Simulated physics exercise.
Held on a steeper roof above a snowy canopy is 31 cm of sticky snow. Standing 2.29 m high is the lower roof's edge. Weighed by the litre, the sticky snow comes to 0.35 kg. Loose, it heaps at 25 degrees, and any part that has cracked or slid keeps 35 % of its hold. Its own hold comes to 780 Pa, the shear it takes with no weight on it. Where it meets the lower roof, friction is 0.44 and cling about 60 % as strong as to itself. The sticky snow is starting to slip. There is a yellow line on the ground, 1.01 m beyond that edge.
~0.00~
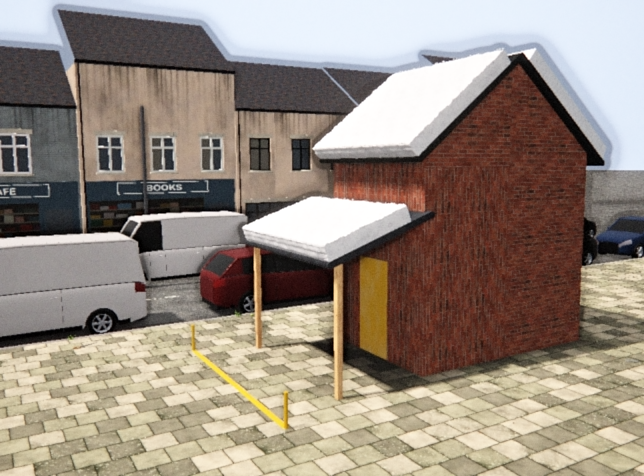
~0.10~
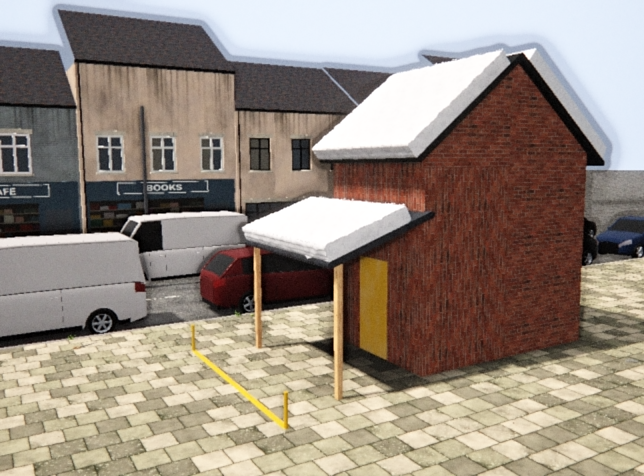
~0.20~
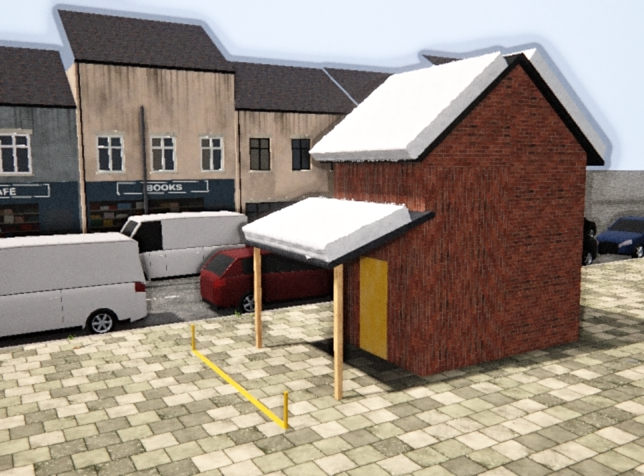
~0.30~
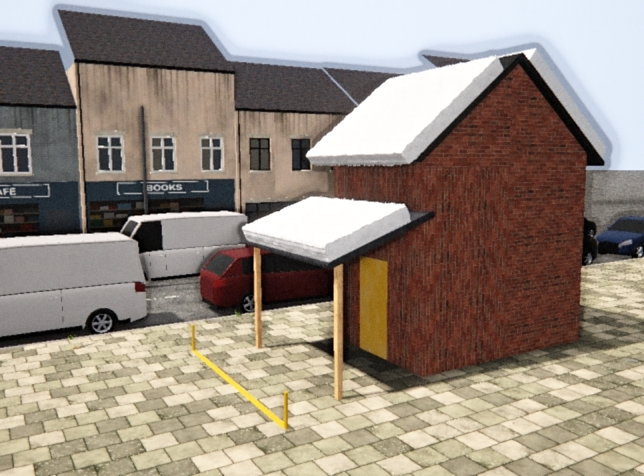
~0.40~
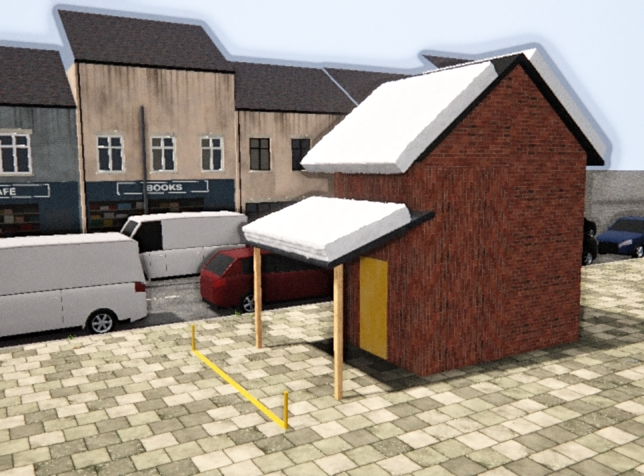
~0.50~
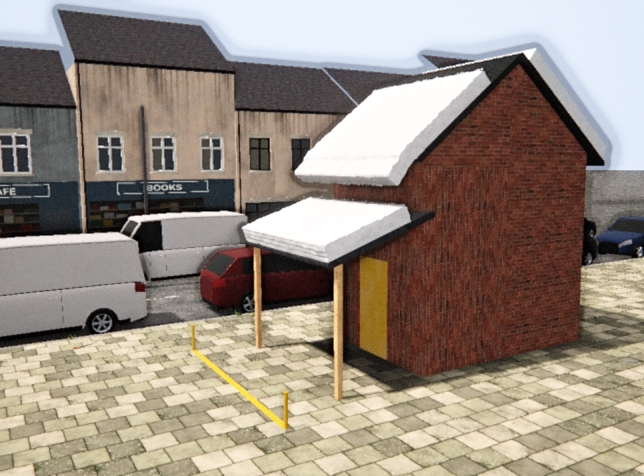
Thick white snow sliding slowly down the steep upper roof of a red-brick building, edging out above a snow-covered lower canopy.
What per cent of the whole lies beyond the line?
Roughly 56 %.
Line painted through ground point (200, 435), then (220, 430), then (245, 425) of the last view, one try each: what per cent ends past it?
First try around 30 per cent, second around 35 per cent, third around 45 per cent.
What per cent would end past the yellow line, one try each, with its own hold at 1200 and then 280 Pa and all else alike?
40 %, then 60 %.
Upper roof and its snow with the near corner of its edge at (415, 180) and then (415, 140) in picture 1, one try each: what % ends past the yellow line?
First try 35 %, second try 60 %.
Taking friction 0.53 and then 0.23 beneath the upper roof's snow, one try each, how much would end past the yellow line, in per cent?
First try 20 per cent, second try 45 per cent.
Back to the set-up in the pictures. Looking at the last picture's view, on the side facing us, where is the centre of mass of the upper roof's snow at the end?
About (220, 398).
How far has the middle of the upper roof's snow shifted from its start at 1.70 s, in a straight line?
5.0 m.
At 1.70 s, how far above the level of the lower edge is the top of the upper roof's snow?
0.8 m, roughly.
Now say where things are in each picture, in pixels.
In the first picture, foremost bit of the sticky snow at (416, 148).
In the second picture, foremost bit of the sticky snow at (415, 149), its middle shifted 2.6 cm.
In the third picture, foremost bit of the sticky snow at (412, 152), its middle shifted 10 cm, 4 % of it past the upper edge, in one piece.
In the fourth picture, foremost bit of the sticky snow at (408, 159), its middle shifted 23 cm, 9 % of it past the upper edge, in one piece.
In the fifth picture, foremost bit of the sticky snow at (401, 152), its middle shifted 41 cm, 15 % of it past the upper edge, in one piece.
In the sixth picture, foremost bit of the sticky snow at (394, 165), its middle shifted 65 cm, 24 % of it past the upper edge, cracking.
After 1.05 s, none is below the lower edge and 0 % is past the line.
After 1.70 s, 52 % is below the lower edge and 34 % is past the line.
After 2.35 s, 73 % is below the lower edge and 55 % is past the line.
After 3.00 s, 73 % is below the lower edge and 56 % is past the line.
After 3.10 s, 73 % is below the lower edge and 56 % is past the line.
